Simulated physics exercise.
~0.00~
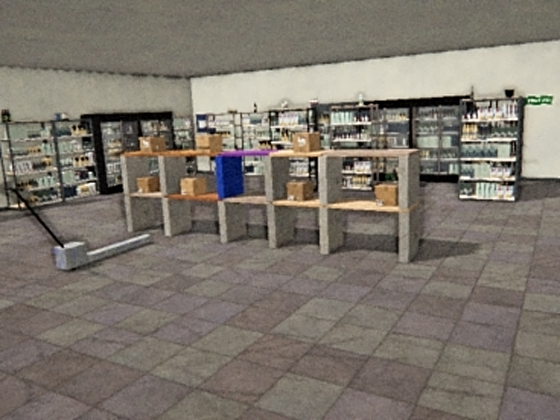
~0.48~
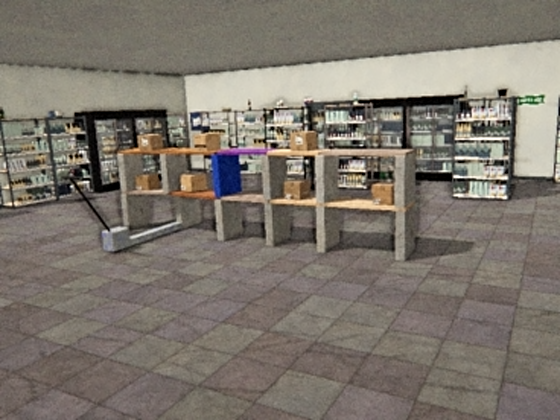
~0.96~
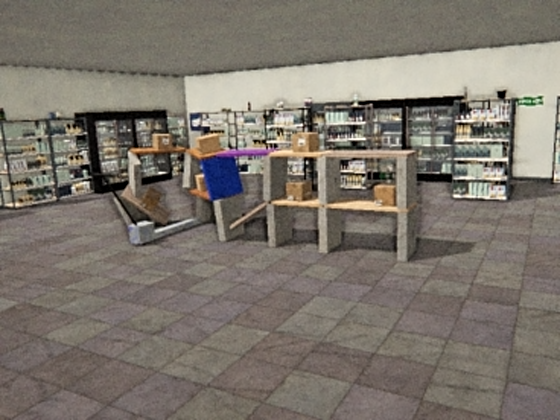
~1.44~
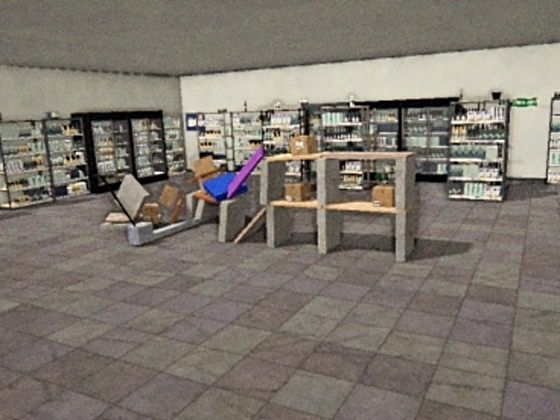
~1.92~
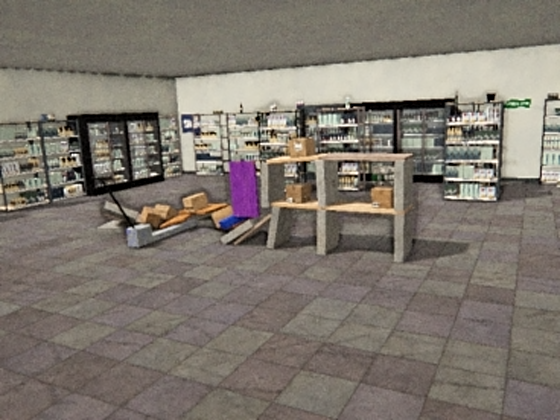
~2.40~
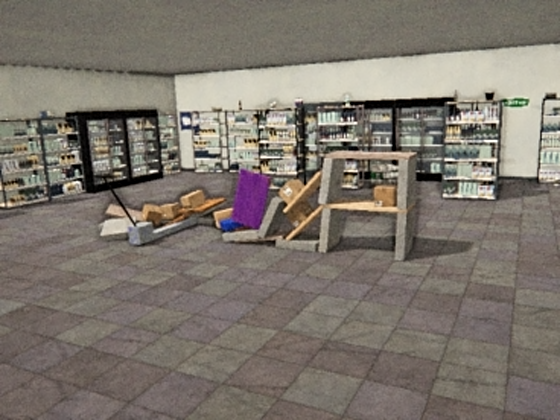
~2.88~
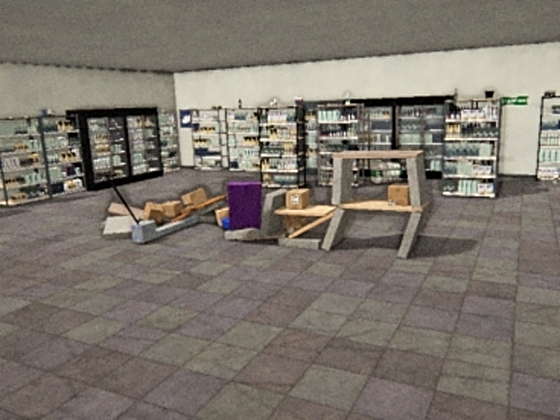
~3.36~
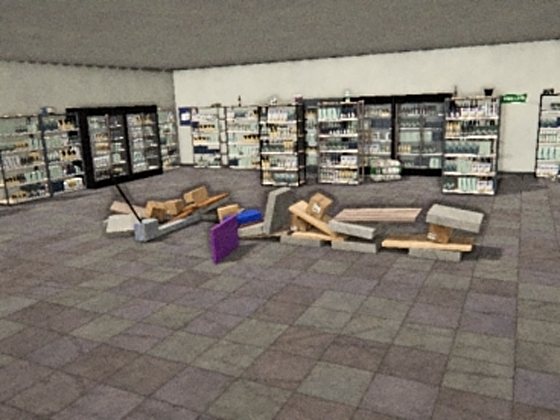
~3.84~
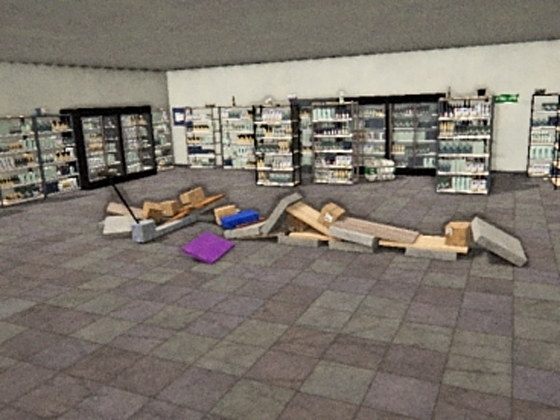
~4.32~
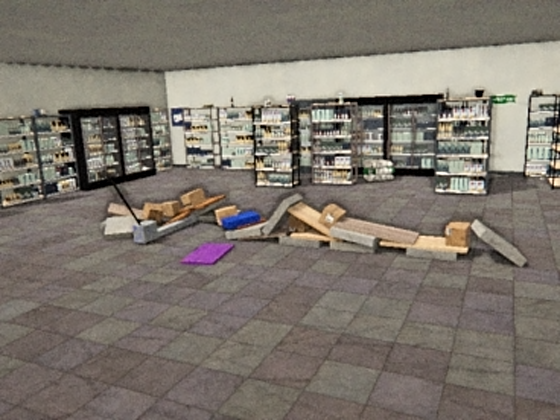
Two-tier shelf of boards and light blocks collapsing from left to right after a low jack pushes in, ending as scattered rubble.
